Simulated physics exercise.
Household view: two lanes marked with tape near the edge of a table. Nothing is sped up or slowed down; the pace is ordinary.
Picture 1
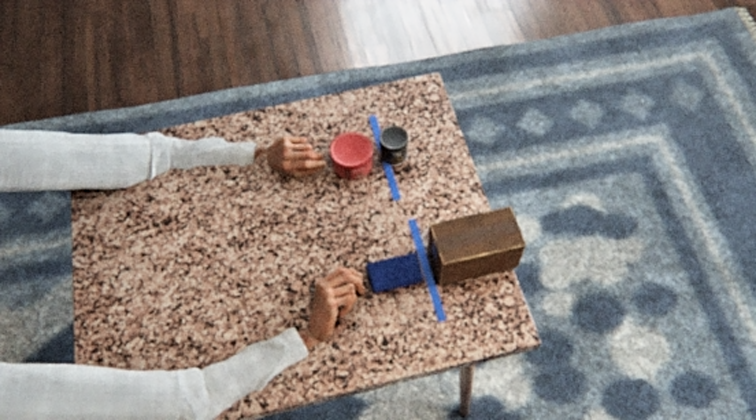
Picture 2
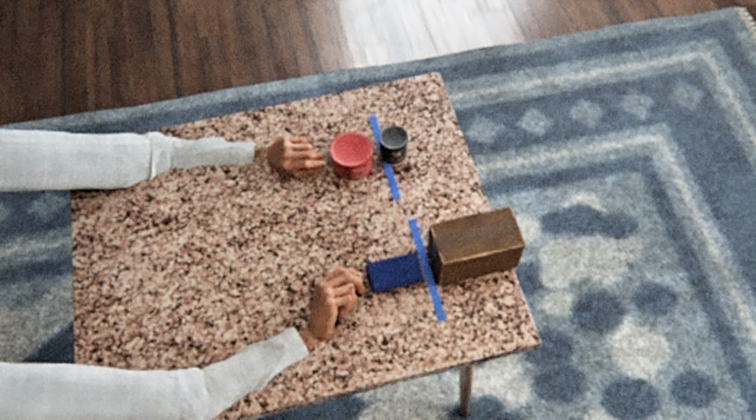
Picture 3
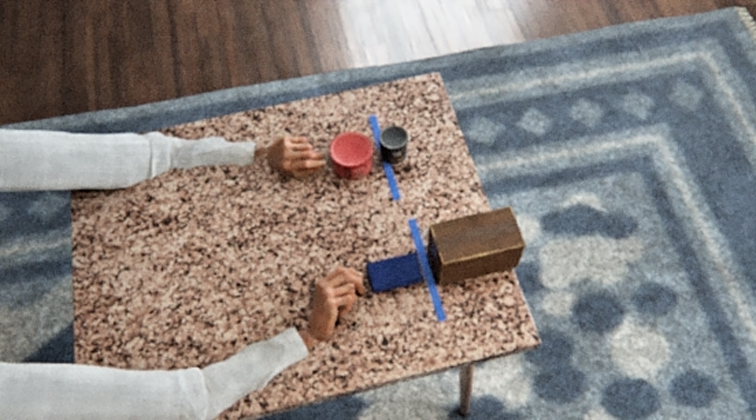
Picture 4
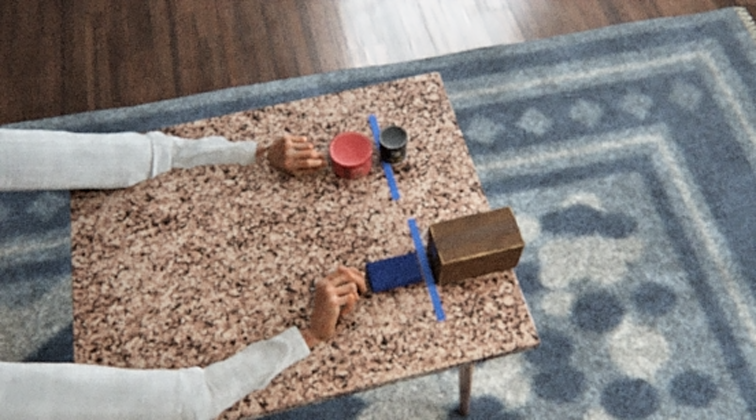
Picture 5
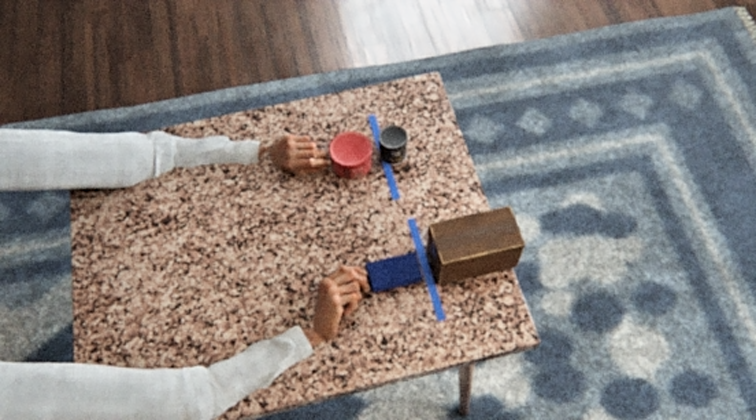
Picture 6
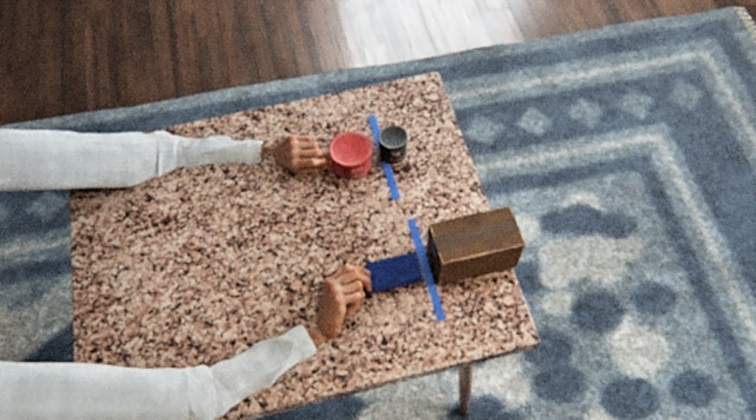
Two hands in pale long sleeves, reaching in from the left, barely move, shifting very slightly rightward and closer to the objects before them on a speckled tabletop. The steady view looks down on the table, set over a blue patterned rug and dark wood floor. A red tub and black tin sit above a blue sponge and brown box, with blue tape strips between.
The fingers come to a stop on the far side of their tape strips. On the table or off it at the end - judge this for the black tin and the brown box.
The black tin will not come down off the table; the brown box will come down off the table.
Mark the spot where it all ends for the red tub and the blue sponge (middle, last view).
The first ends near (407, 144), the second near (455, 258).
Then, 1.24 s later than the last frame, black tin shifted well along near (441, 135); brown box tilted by 14° near (526, 235).
Then, 1.52 s later than the last frame, black tin shifted well along near (441, 135); brown box dropping near (531, 292).
When it is over, the black tin stays on the table, near (441, 135); the brown box goes over the edge.
